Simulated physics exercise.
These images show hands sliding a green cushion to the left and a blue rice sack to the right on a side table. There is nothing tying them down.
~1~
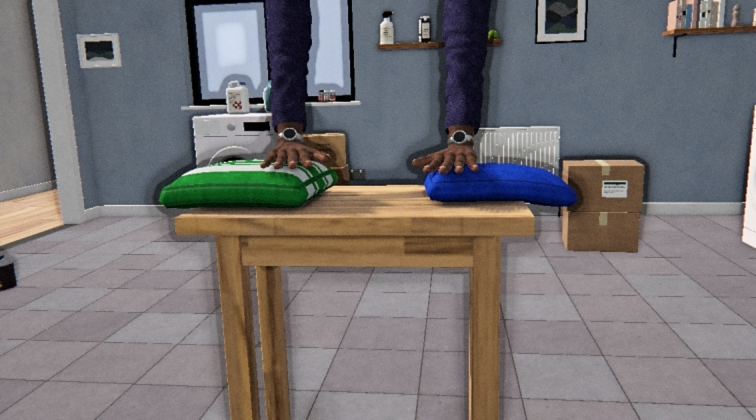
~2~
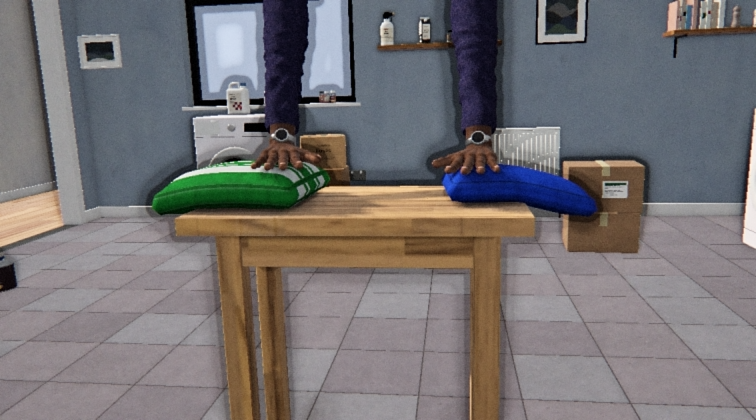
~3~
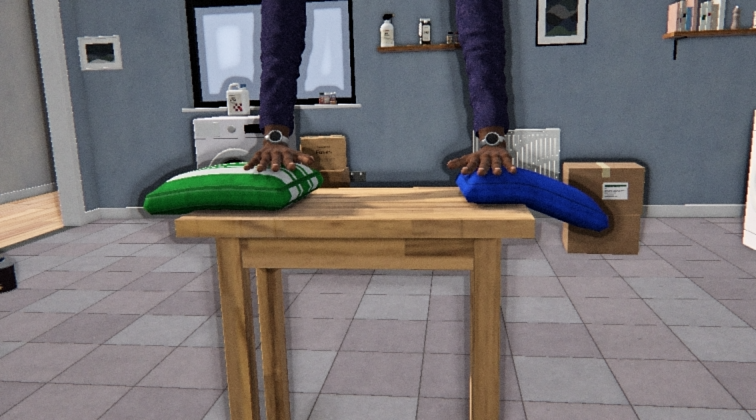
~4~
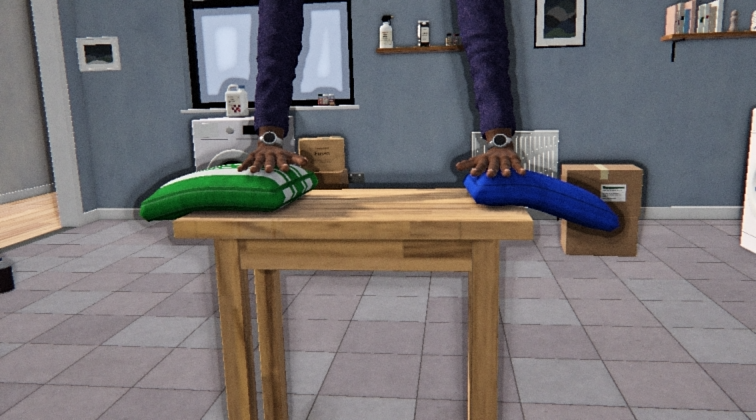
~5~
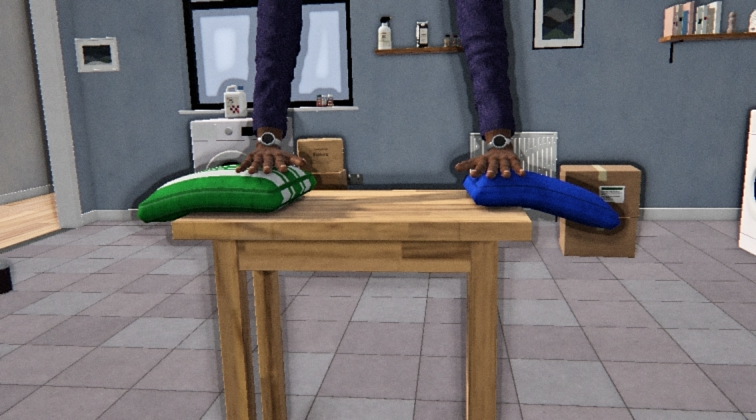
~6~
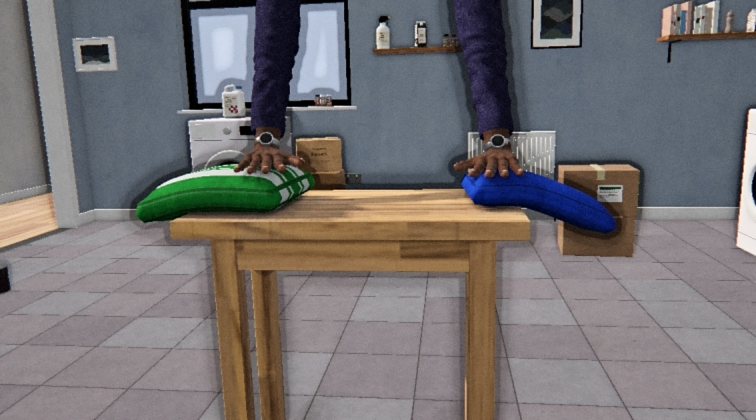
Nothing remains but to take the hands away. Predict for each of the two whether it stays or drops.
Prediction: The green cushion stays, the blue rice sack drops.
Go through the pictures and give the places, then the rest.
The first frame shows cushion tip (182, 194); rice sack tip (565, 195).
The second frame shows cushion tip (174, 199); rice sack tip (584, 204).
The third frame shows cushion tip (167, 200); rice sack tip (595, 219).
The fourth frame shows cushion tip (163, 207); rice sack tip (605, 219).
The fifth frame shows cushion tip (160, 208); rice sack tip (606, 218).
The sixth frame shows cushion tip (158, 206), about a third past the edge; rice sack tip (602, 222), well over half past the edge.
Then, 0.44 s on from there, cushion as it was left; rice sack falling near (538, 294).
Then, 0.72 s on from there, cushion as it was left; rice sack on the floor.
In the end, cushion as it was left; rice sack on the floor. The green cushion stays up there and the blue rice sack tips over and falls.
